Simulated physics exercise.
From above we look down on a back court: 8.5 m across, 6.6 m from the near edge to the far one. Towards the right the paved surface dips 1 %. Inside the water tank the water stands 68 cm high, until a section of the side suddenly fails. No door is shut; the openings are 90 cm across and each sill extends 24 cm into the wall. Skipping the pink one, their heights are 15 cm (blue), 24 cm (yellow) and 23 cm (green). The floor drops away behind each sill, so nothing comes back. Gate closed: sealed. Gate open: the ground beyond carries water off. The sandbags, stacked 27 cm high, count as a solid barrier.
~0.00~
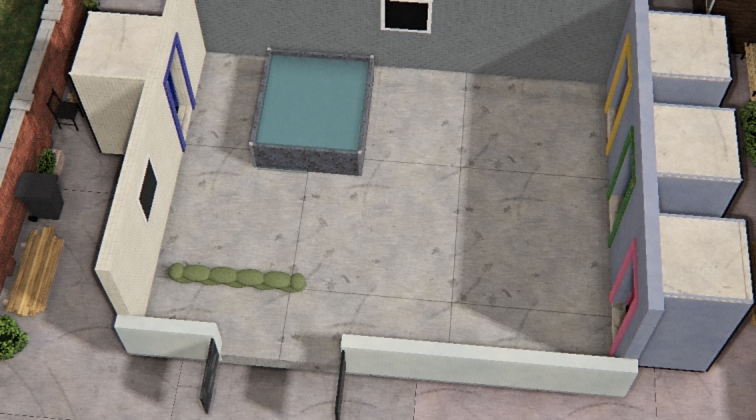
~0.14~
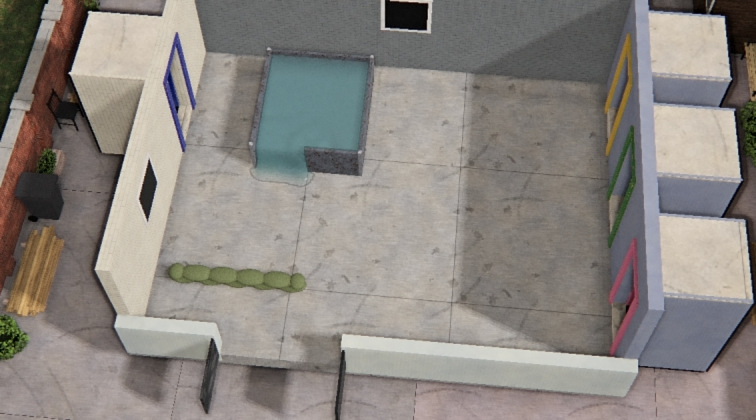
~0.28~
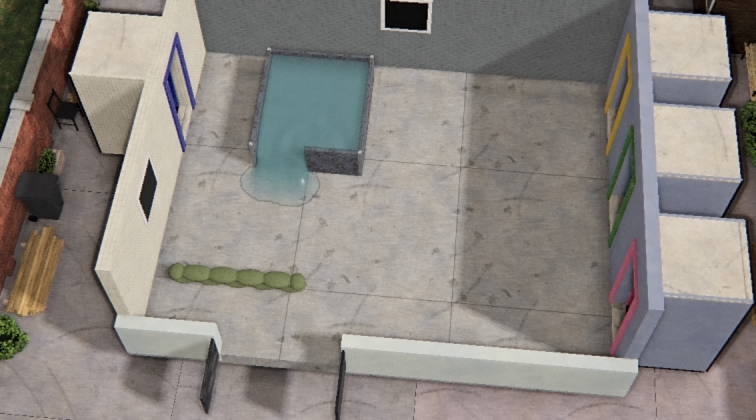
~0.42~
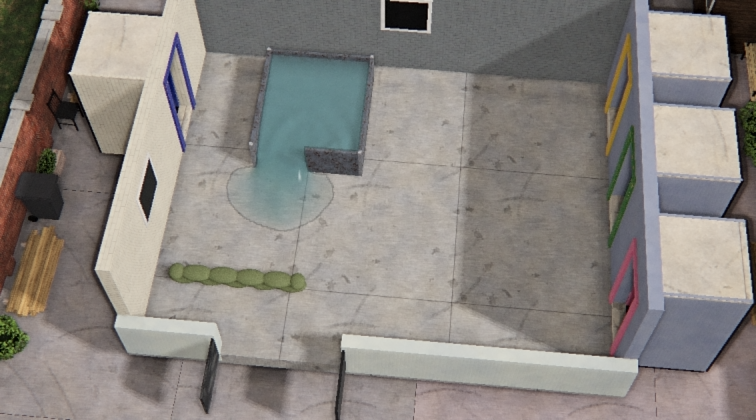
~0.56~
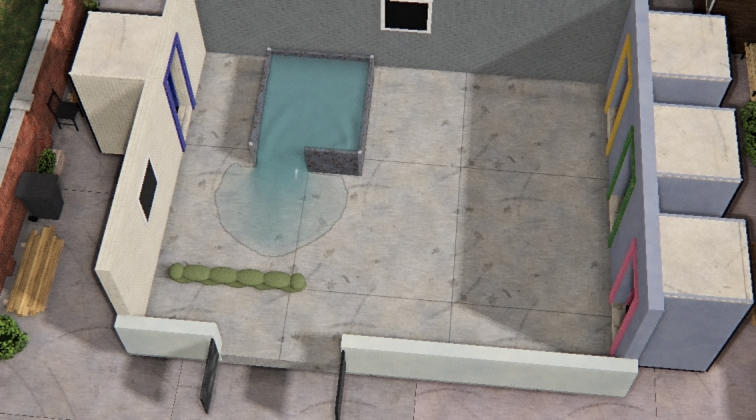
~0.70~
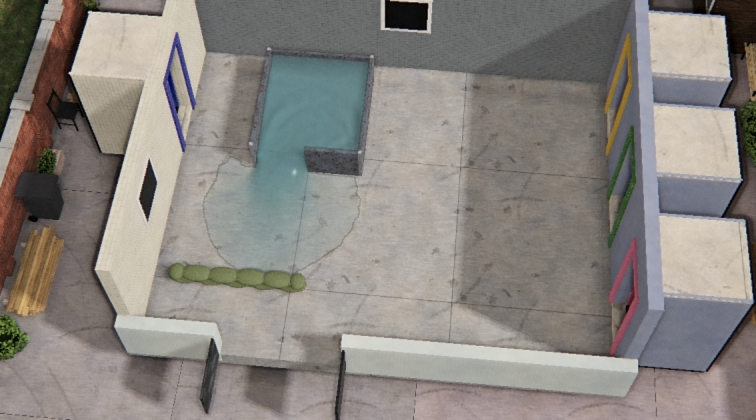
Walled courtyard seen from above, with water pouring through a gap in a raised tank and spreading across paving towards green sandbags.
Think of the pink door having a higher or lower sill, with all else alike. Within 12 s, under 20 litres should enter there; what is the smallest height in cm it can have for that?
Around 13.5 cm.
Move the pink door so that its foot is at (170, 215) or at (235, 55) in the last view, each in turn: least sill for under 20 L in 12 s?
Around 16 and 9.5 cm respectively.
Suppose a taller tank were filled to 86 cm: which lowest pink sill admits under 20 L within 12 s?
You'd need a step of close to 18 cm.
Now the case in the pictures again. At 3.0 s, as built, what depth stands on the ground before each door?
Lab note, cm: Blue 0; yellow 0; pink 0; green 0.
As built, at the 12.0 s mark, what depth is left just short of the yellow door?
The depth there is around 8.5 cm.
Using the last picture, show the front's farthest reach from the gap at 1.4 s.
Around pixel (342, 334).
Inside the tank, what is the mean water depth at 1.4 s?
Near 51 cm, averaged.
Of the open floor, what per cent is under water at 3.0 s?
I'd say near 35 percent.
After 1.4 s water covers 15 % of the floor, deepest (37 cm) near (279, 177); it has not reached the pink door.
After 3.0 s water covers 35 % of the floor, deepest (30 cm) near (224, 270); it has not reached the pink door.
After 12.0 s water covers 85 % of the floor, deepest (14 cm) near (606, 122); 11 cm at the pink door, 82 litres in over its 10 cm sill.
At the pink door as built, the water arrived by 4.1 s and peaked near 17 cm at 7.0 s.
With a sill of 12.5 cm, 30 litres would have come in within the 12 s; with 14.5 cm, 10 litres. So under 20 litres takes about 13.5 cm.
